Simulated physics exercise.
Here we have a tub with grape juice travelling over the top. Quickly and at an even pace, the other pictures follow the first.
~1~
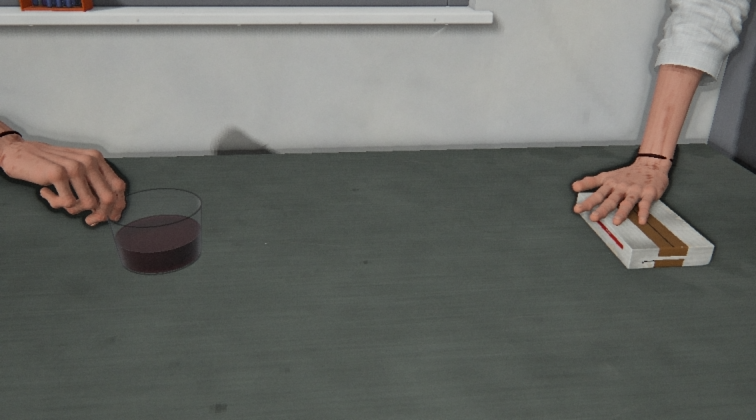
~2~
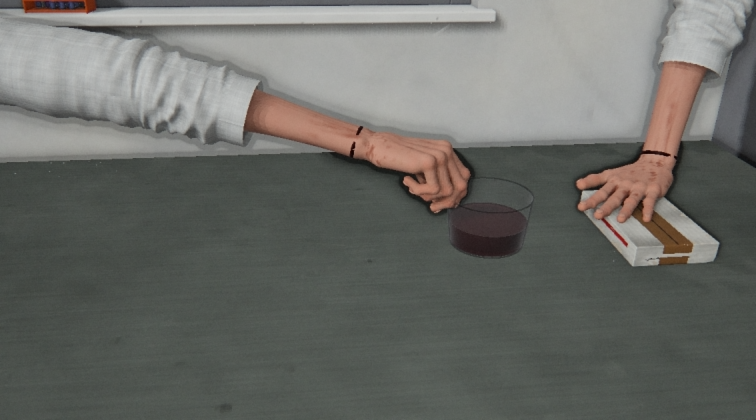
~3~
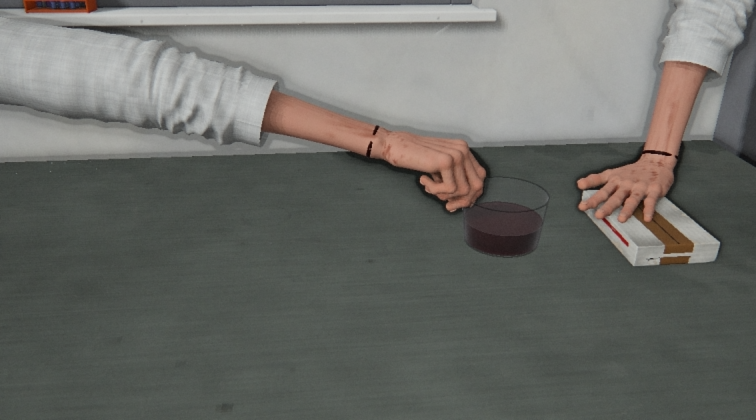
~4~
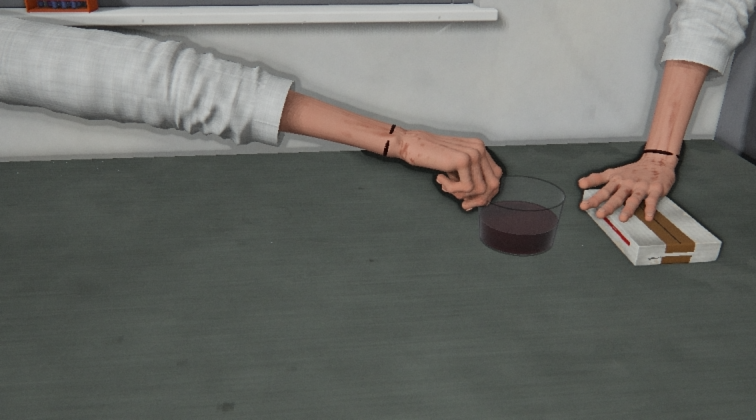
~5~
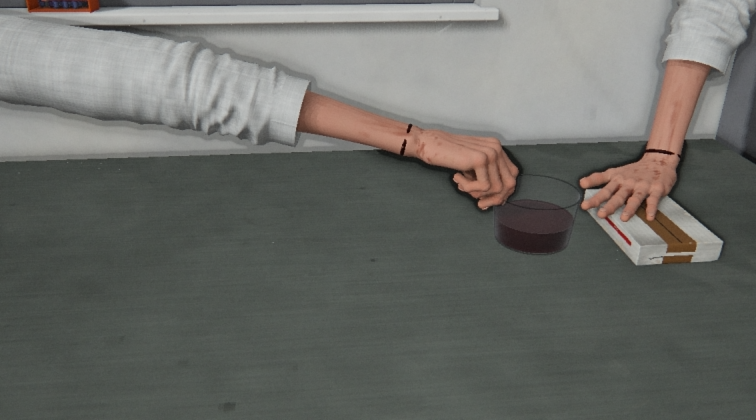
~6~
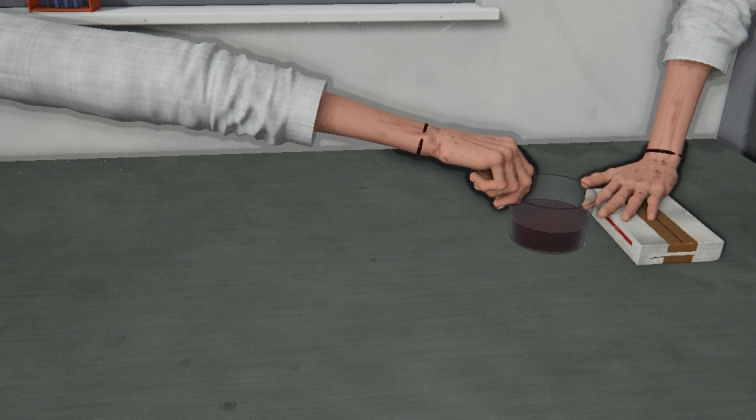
The clip shows a hand moving a clear tub of dark grape juice, about half full, from left to right across a grey-green tabletop, while another hand rests on a white and brown box at the right.
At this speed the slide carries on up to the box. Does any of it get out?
I'd say there will be nothing to clean up.
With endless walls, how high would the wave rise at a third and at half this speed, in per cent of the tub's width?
About 5 % and 10 %.
Shortly, the tub meets the box.
Then, the grape juice surges up the wall; the wave climbs under half way to the rim.
At the finish, the tub stands at the box; none is lost.
